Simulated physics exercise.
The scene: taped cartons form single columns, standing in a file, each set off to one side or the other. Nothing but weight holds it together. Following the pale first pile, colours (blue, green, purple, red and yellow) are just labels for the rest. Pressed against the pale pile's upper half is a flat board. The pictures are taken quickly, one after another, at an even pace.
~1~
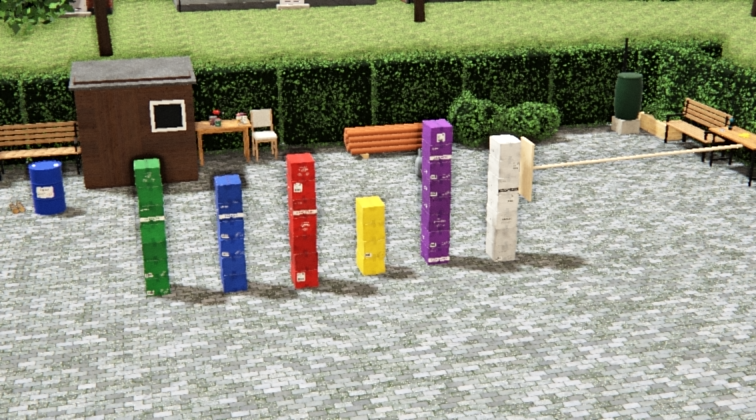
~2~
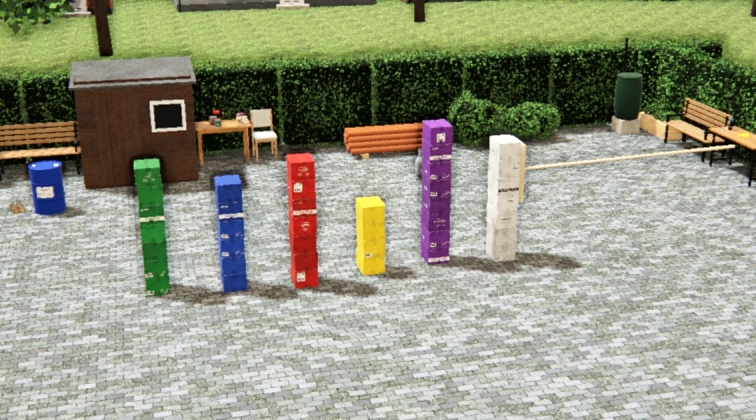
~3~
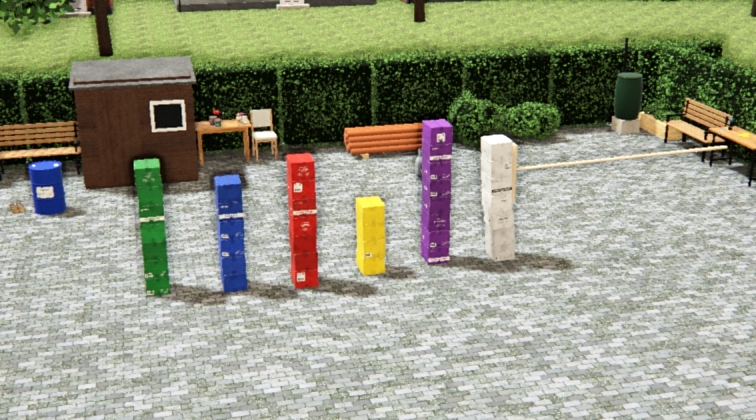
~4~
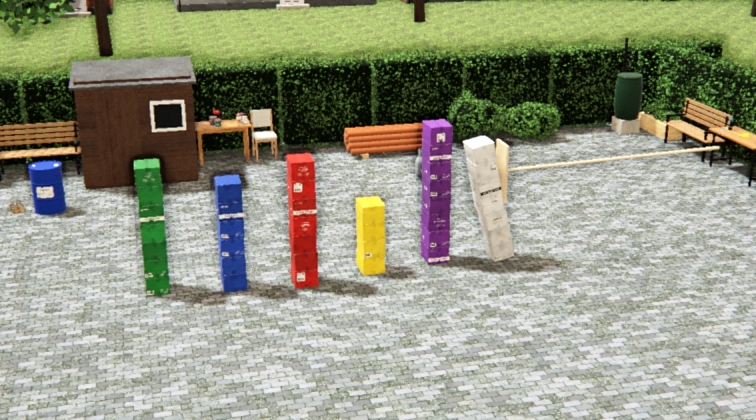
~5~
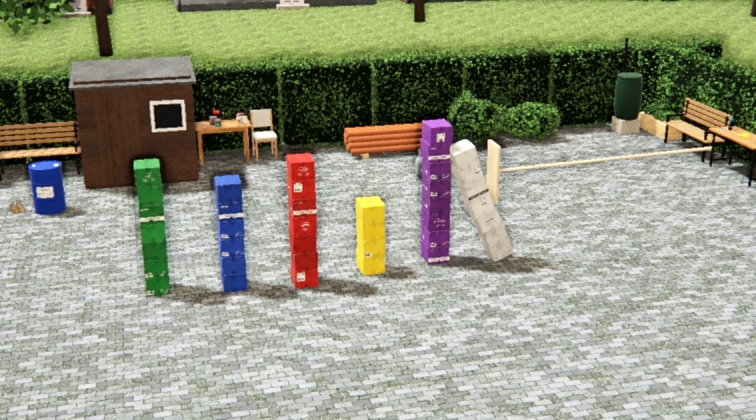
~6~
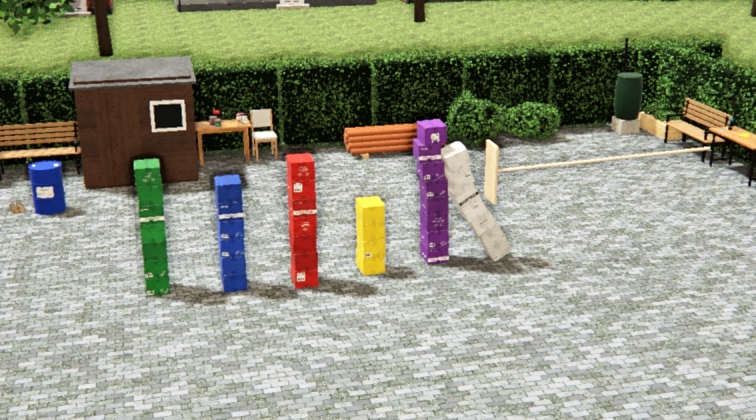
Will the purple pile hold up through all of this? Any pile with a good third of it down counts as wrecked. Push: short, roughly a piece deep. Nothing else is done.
No, it topples.
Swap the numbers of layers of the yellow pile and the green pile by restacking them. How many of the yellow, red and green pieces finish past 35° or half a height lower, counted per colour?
Once things settle, you'd count yellow 7, red 7, green 3 down.
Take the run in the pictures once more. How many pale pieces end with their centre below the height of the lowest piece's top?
Altogether it is 6.
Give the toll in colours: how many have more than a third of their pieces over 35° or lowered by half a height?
2.
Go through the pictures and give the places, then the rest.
In the first frame (places mark the middle of the side facing us), board (532, 165) not yet touching; top purple carton (442, 136); top yellow carton (374, 215); the rest undisturbed.
Board (524, 166) not yet touching; top purple carton (442, 136), in the second frame.
Board (515, 167) pushing, top of the pale pile leaning barely; top purple carton (442, 136); the rest undisturbed, in the third frame.
Board (507, 168) pushing, top of the pale pile leaning a little; top purple carton (442, 136); the rest undisturbed, in the fourth frame.
Board (498, 168) pushing, top of the pale pile leaning clearly; top purple carton (442, 136); one has shifted, in the fifth frame.
Board (497, 168) stopped, top of the pale pile leaning clearly; top purple carton (436, 136) shifted a little; top red carton (303, 172); 6 disturbed, none down, in the sixth frame.
Soon after the last picture, 7 of the pale pile down; none of the 8 purple cartons down (0 of 32 in all colours); top purple carton leaning a little.
A little later, 7 of the pale pile down; 8 of the 8 purple cartons down (8 of 32 in all colours); top purple carton leaning well over, about its own height lower; top yellow carton shifted a little.
Later still, 7 of the pale pile down; 8 of the 8 purple cartons down (8 of 32 in all colours); top purple carton on its side; top yellow carton leaning well over, a little lower.
After that, 7 of the pale pile down; 8 of the 8 purple cartons down (11 of 32 in all colours); top purple carton leaning steeply, some six heights lower; top yellow carton leaning well over, about its own height lower.
At rest, 7 of the pale pile down; 8 of the 8 purple cartons down (11 of 32 in all colours); top purple carton on its side; top yellow carton leaning steeply, some two heights lower. As the last picture would show them, middles, top purple carton near (276, 239), top yellow carton near (299, 246).
